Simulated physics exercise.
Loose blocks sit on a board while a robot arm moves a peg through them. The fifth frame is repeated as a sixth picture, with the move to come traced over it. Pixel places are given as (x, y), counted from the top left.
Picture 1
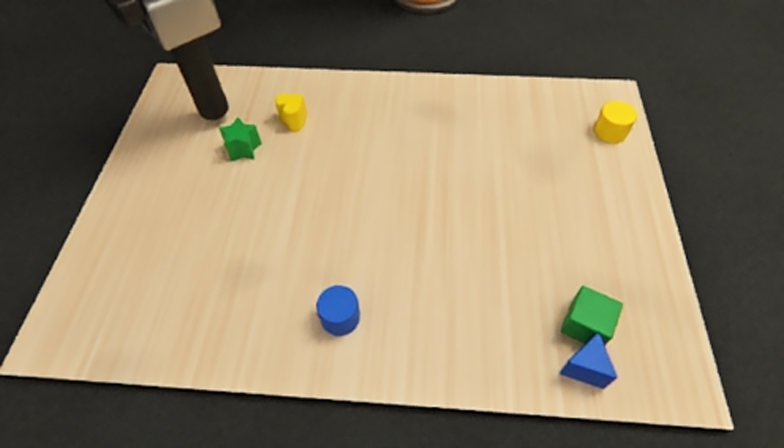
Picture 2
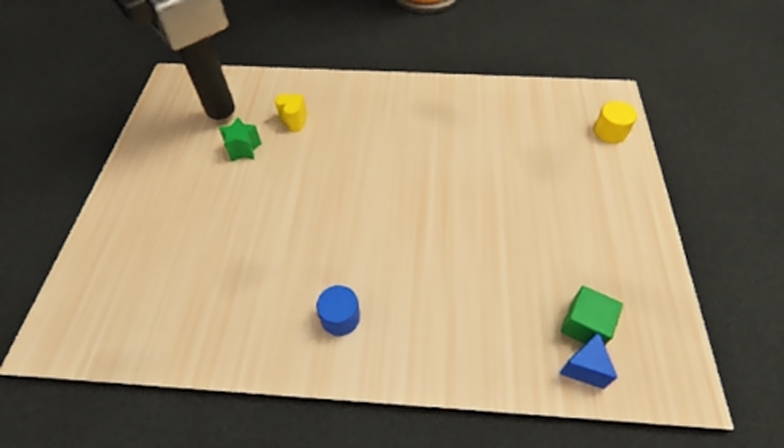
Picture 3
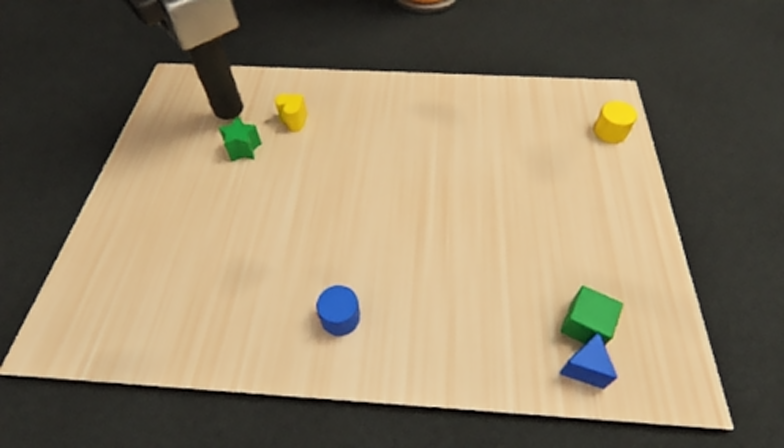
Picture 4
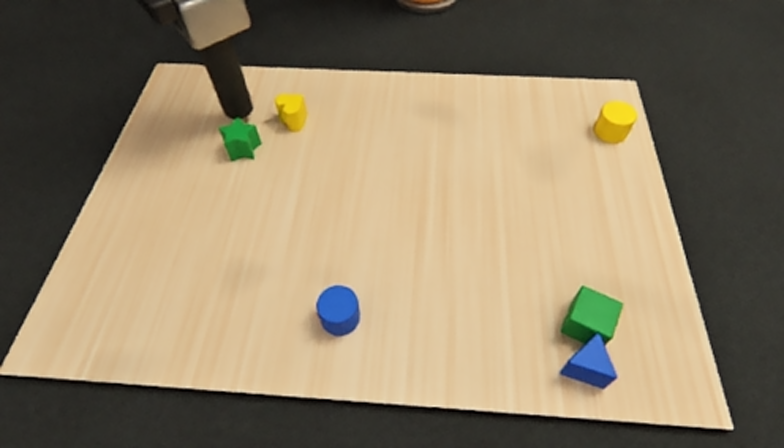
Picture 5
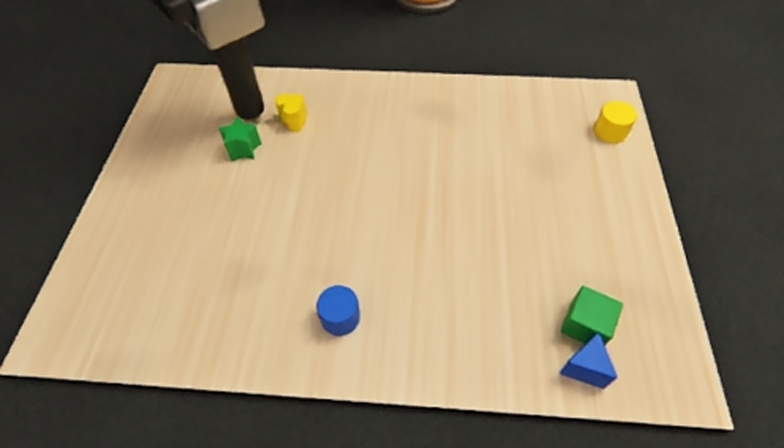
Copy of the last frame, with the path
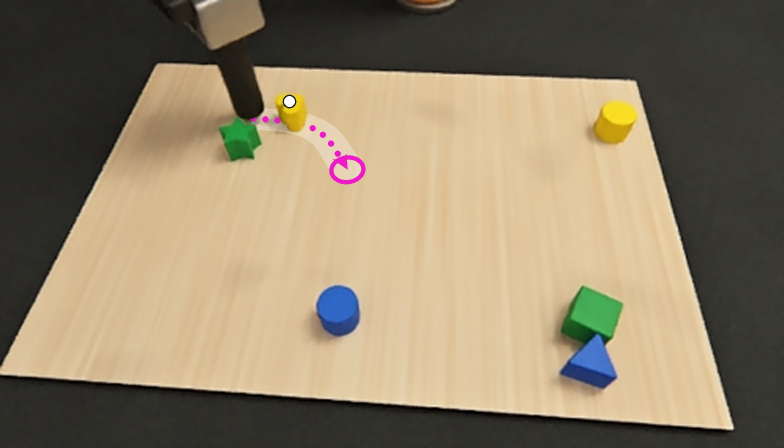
A robot arm holds a dark peg over a pale wooden board on a black surface, seen from above at an angle. A green star and yellow heart sit at upper left, a yellow cylinder at upper right, a blue cylinder at lower centre, and a green block touching a blue triangle at lower right. The peg slides slightly rightward behind the star, while the blocks and camera stay still.
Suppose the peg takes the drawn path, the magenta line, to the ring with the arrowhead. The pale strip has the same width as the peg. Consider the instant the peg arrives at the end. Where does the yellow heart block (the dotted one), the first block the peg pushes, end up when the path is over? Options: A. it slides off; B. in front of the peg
A.
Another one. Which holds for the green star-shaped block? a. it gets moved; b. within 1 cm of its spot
Choice b: Within 1 cm of its spot.
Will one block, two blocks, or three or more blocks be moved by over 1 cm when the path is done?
It looks like one block will be pushed more than about 1 cm.
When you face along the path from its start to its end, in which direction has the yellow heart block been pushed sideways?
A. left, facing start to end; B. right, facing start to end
That would be A.
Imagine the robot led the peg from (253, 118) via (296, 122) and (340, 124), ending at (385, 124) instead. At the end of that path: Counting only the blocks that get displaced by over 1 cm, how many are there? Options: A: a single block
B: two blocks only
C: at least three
Choice A: A single block.
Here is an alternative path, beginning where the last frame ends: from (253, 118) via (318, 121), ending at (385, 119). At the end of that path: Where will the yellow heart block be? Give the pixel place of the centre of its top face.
My estimate: (361, 120).
The drawn path runs from (253, 118) by way of (295, 123) and (328, 140) to (347, 170); the dot is on the yellow heart block.
The first path, step by step. One third of the way, peg (293, 114); yellow heart block (321, 107).
Two thirds of the way, peg (327, 131); yellow heart block (358, 117), turned 25° anticlockwise.
At the end, peg (346, 161); green star-shaped block not moved; yellow heart block (362, 119), turned 45° anticlockwise.
